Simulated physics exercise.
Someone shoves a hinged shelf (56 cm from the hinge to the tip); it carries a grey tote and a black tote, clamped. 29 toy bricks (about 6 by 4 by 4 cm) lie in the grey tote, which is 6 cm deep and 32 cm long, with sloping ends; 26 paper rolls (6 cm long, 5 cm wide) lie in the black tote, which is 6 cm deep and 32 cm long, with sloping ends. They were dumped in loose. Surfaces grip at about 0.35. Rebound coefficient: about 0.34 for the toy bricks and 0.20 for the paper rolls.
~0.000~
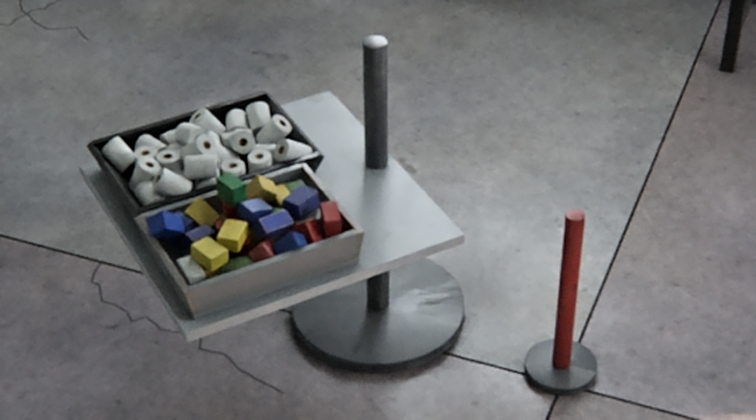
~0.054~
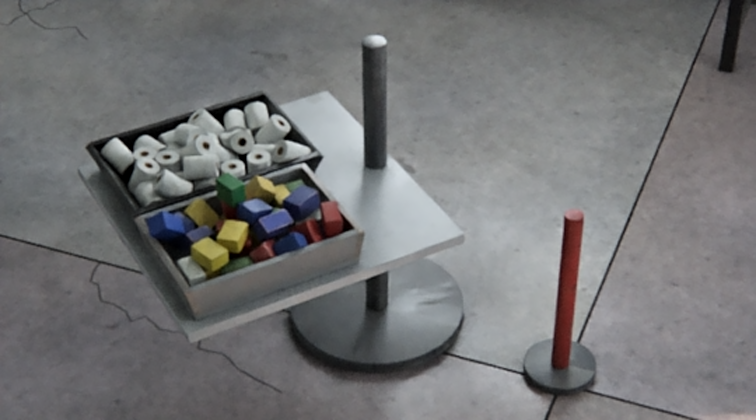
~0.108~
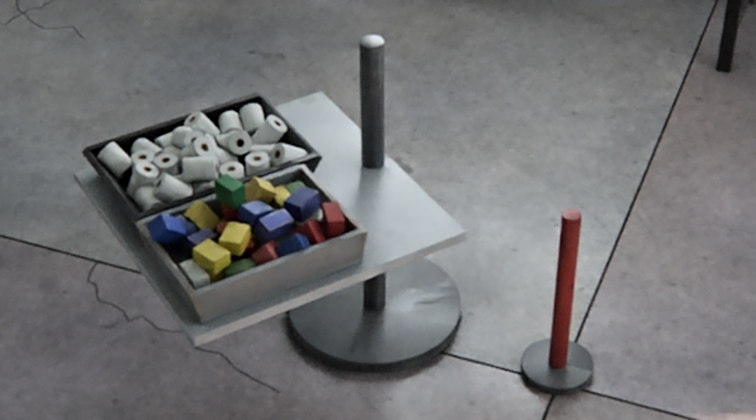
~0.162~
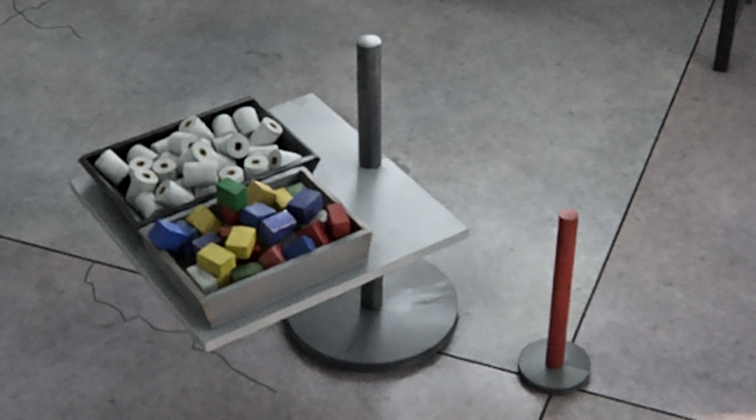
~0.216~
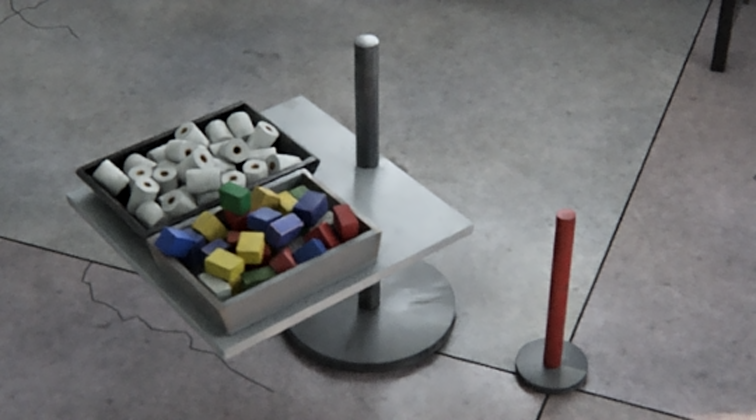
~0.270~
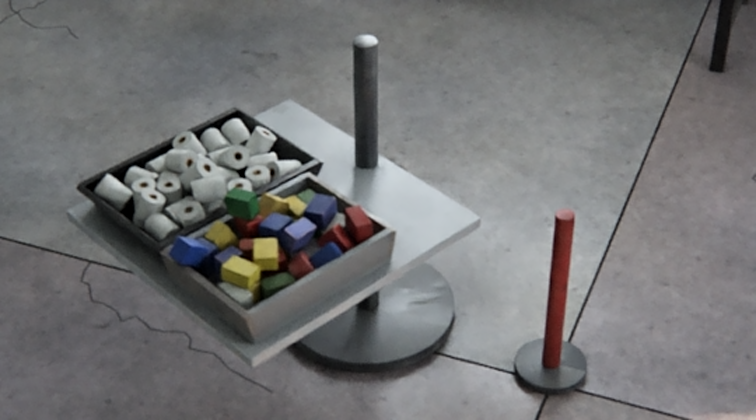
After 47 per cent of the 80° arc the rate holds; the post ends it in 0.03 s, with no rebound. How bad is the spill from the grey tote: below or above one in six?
The grey tote loses under a sixth of its toy bricks.
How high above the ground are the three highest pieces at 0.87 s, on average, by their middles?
About 52 cm.
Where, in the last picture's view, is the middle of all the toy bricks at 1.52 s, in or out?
Near (494, 232).
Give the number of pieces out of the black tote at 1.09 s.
Out by then, roughly: Black tote 0.
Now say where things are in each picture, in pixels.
In the first picture (each is followed by its nearest rim corner in this view, unless another is named; the camera pans a little), grey tote, (190, 288); black tote (by its farthest rim corner), (265, 92); turned through 0°; none out.
The second picture shows grey tote, (191, 289); black tote, (263, 92); turned through 1°.
The third picture shows grey tote, (196, 293); black tote, (258, 94); turned through 2°.
The fourth picture shows grey tote, (207, 298); black tote, (251, 97); turned through 5°.
The fifth picture shows grey tote, (224, 305); black tote, (244, 102); turned through 9°.
The sixth picture shows grey tote, (249, 313); black tote, (237, 108); turned through 14°; none out.
After 0.67 s, it reaches the stop.
After 0.75 s, grey tote 28 in, 1 out and black tote 26 in, 0 out.
After 0.87 s, grey tote 28 in, 1 out and black tote 26 in, 0 out.
After 1.09 s, grey tote 28 in, 1 out and black tote 26 in, 0 out.
Outcome (at 1.52 s), grey tote 28 in, 1 out and black tote 26 in, 0 out. Asked share, 1 of 29, 3 per cent.
